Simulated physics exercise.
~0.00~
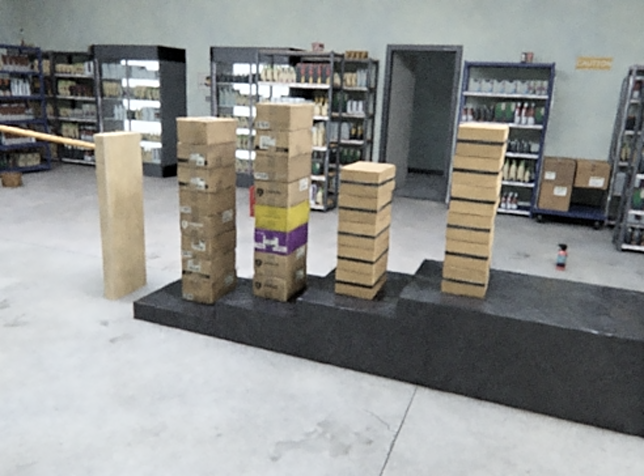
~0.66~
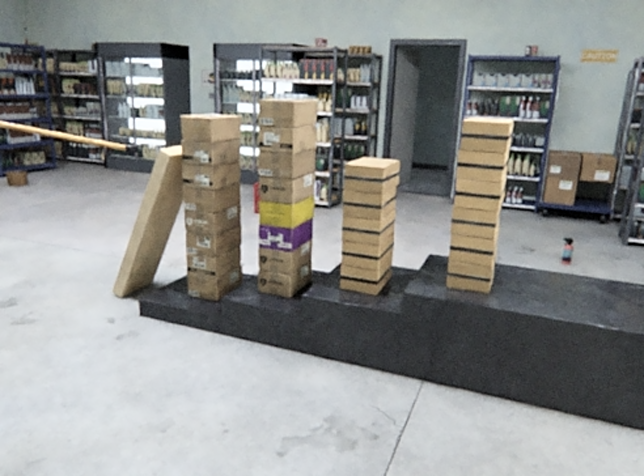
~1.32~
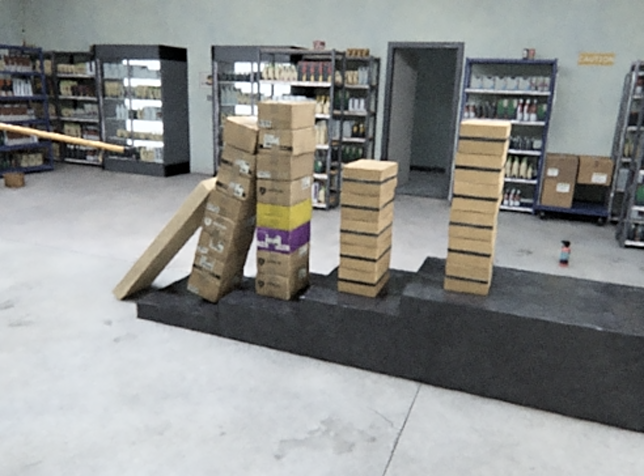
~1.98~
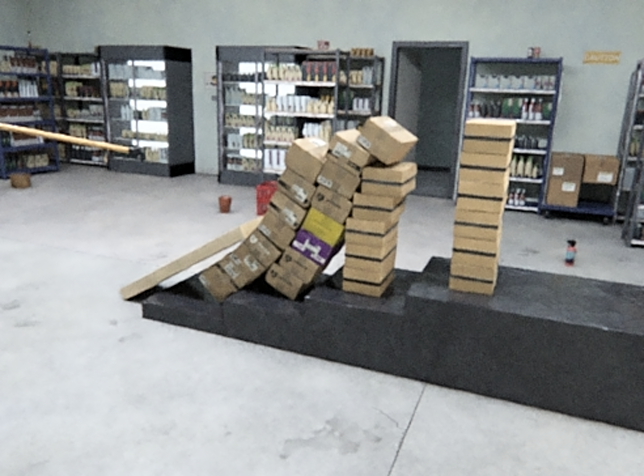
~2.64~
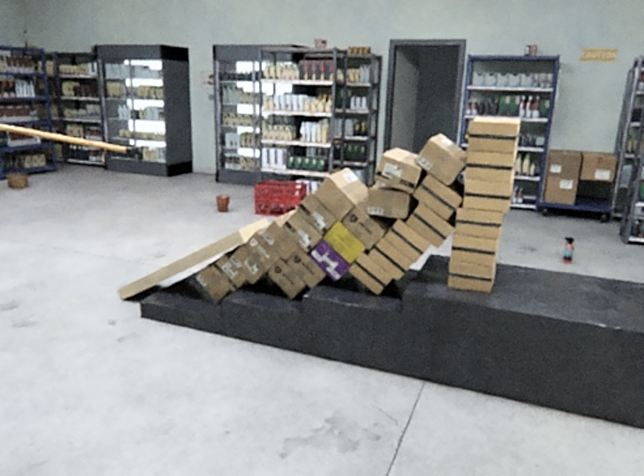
Stacked parcels on black steps toppling rightward in turn after a pole tips a board, ending slumped against the upright last column.
